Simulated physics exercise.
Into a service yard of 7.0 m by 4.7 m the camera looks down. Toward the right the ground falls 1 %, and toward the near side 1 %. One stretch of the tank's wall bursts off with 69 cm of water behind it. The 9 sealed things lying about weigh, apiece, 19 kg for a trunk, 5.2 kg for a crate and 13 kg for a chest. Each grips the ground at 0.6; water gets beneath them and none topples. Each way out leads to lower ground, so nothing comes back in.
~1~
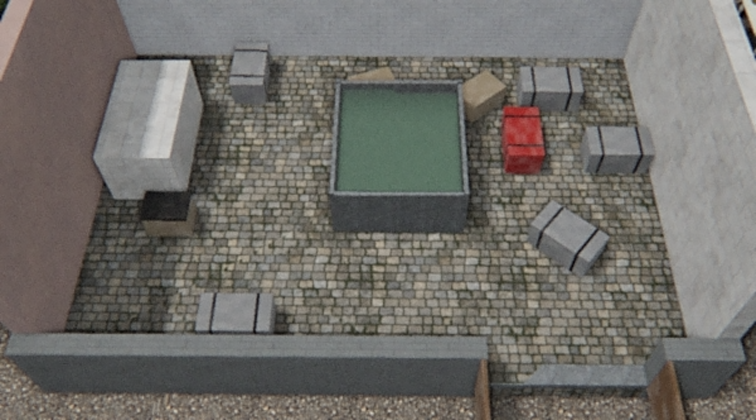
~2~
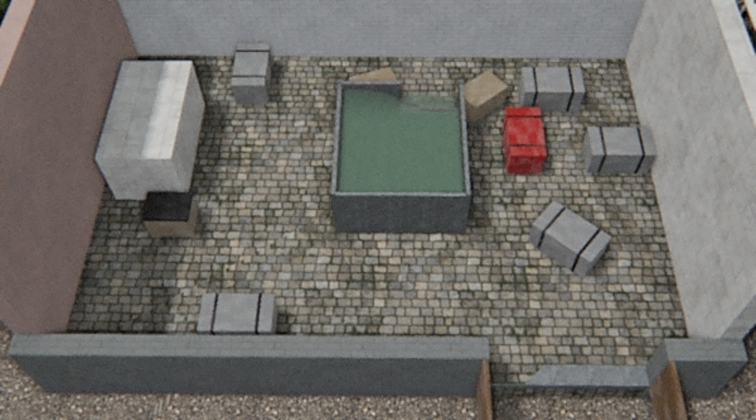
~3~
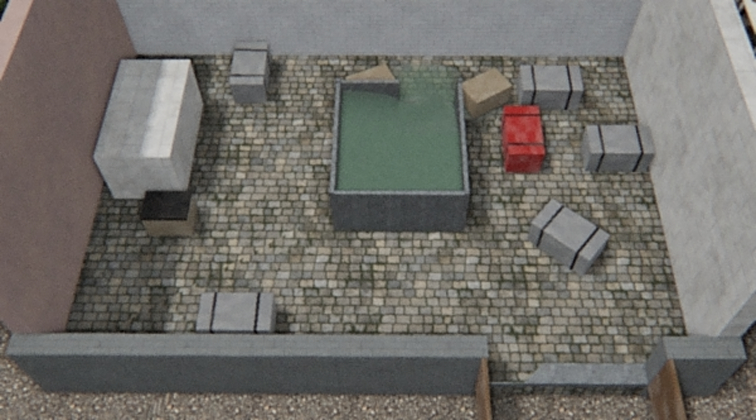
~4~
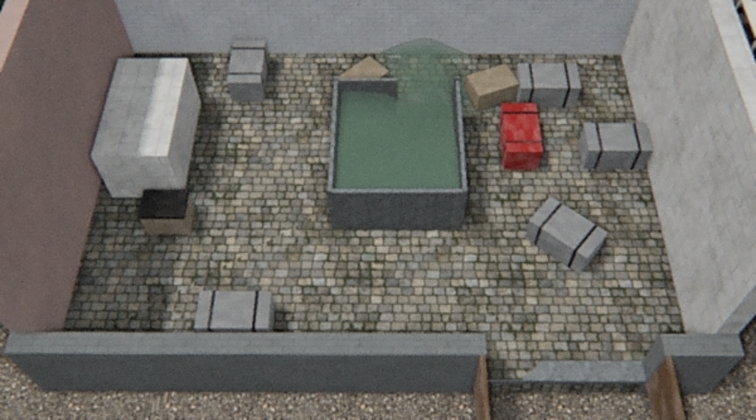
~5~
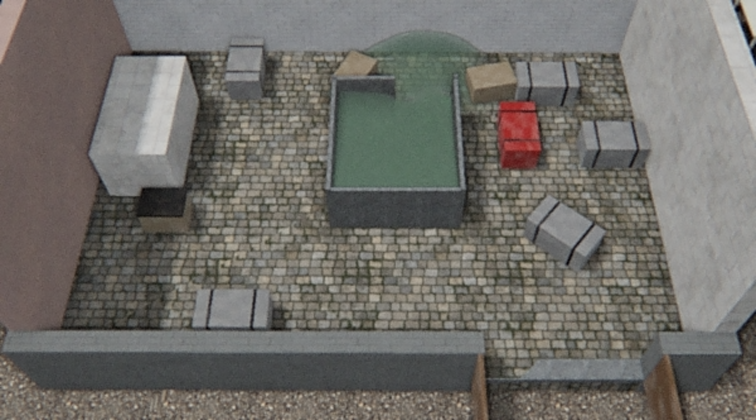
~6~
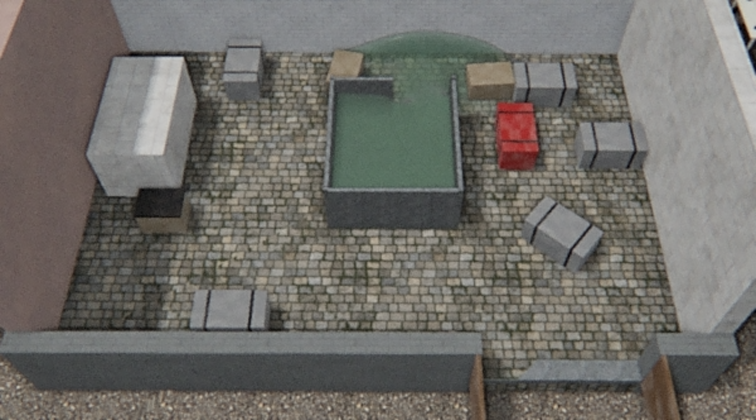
At the start, a walled cobbled yard holds a square tank of green water, with a red trunk and grey crates around it. Part of the tank's back wall opens and water spreads out behind it toward the far wall, nudging two brown boxes apart, while the red trunk stays put.
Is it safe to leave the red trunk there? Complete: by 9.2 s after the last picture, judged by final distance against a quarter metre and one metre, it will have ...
Hardly moved.
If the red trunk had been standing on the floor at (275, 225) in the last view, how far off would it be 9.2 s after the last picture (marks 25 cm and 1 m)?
What happens is that it keeps still.
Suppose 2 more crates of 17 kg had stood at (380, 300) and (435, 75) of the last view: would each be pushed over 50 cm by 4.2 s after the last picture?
Respectively: Inside the limit and outside the limit.
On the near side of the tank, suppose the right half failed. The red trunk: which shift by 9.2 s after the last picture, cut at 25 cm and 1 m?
Outcome for the red trunk: No real movement.
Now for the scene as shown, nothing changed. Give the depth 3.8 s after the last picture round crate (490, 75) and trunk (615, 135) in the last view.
Around 3 cm and 4 cm.
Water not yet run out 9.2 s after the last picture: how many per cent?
Roughly 80 percent.
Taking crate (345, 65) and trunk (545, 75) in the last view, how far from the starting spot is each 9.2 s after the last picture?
250 cm and 150 cm, respectively.
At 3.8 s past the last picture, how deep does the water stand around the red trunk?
Around 3 cm.
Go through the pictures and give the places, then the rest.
The red trunk at (524, 130) rests on the ground; water covers 2.5 m2; 0 of 9 have shifted, in the first picture.
The red trunk at (525, 131), on the bottom; water covers 3.0 m2; 0 of 9 have shifted, in the second picture.
The red trunk at (524, 129) rests on the ground; 3.6 m2 under water; 1 of 9 have shifted, in the third picture.
The red trunk at (522, 127) rests on the ground; water covers 4.1 m2; 2 of 9 have shifted, in the fourth picture.
The red trunk at (520, 125) rests on the ground; water covers 4.5 m2; 2 of 9 have shifted, in the fifth picture.
The red trunk at (518, 126), on the bottom; water covers 4.9 m2; 2 of 9 have shifted, in the sixth picture.
Then, 1.2 s after the last picture the red trunk is near (518, 127), 0.0 m from its start, aground; 0 of 9 are out; 1 afloat.
Then, 3.8 s after the last picture the red trunk is near (517, 127), 0.0 m from its start, aground; 0 of 9 are out; 1 afloat.
Then, 6.2 s after the last picture the red trunk is near (517, 127), 0.0 m from its start, aground; 0 of 9 are out; 2 afloat.
Then, 9.2 s after the last picture the red trunk is near (517, 127), 0.0 m from its start, aground; 0 of 9 are out; 4 afloat.
